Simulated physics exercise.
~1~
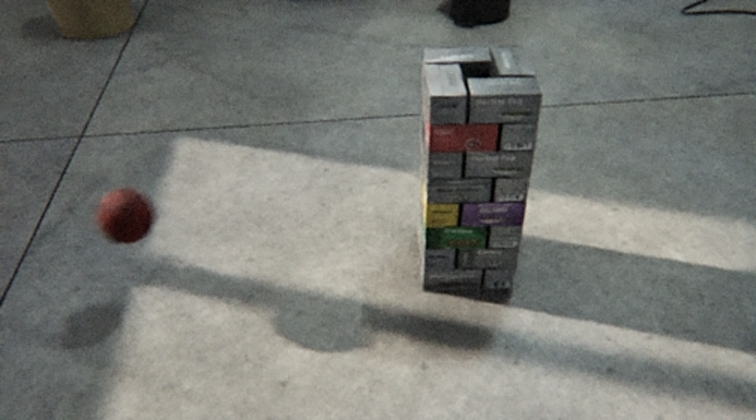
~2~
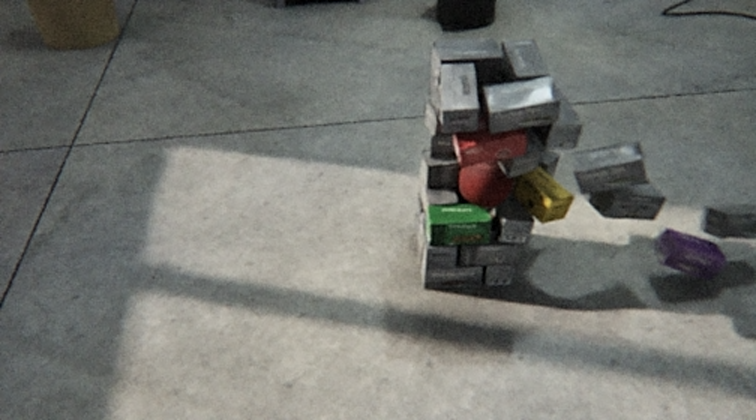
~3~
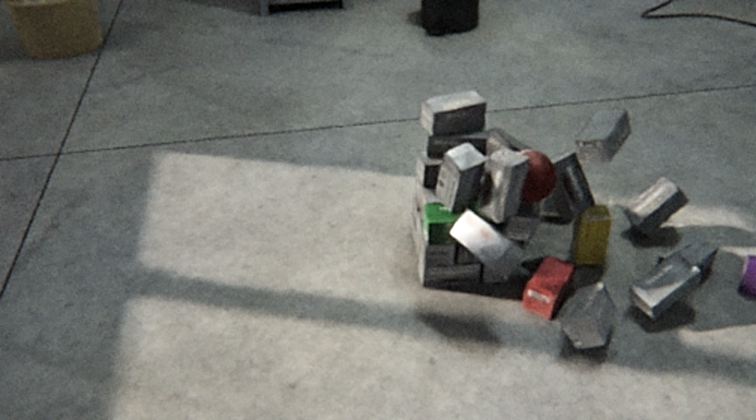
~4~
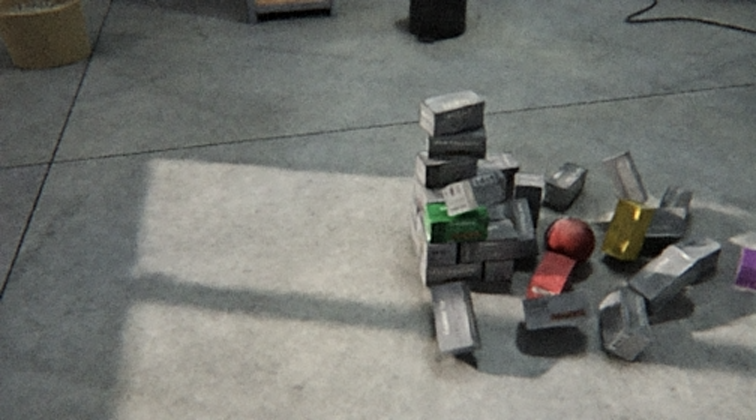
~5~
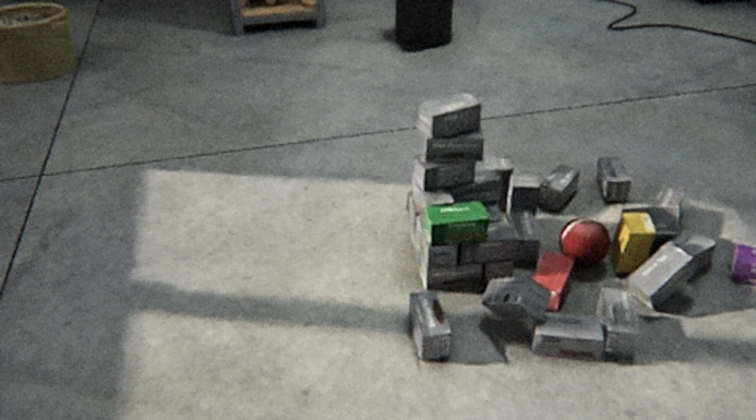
To begin with, a red ball hangs in the air to the left of a tall, hollow tower of mostly grey packets on a sunlit concrete floor. The ball moves right and smashes into the middle, sending the purple packet and several grey ones flying out to the right. The upper part then breaks apart, and the red and yellow packets tumble down on the right with the ball. More packets settle around it. Finally, a narrow stack still stands on the left with the green packet in place, while the yellow one lies among the scattered packets.
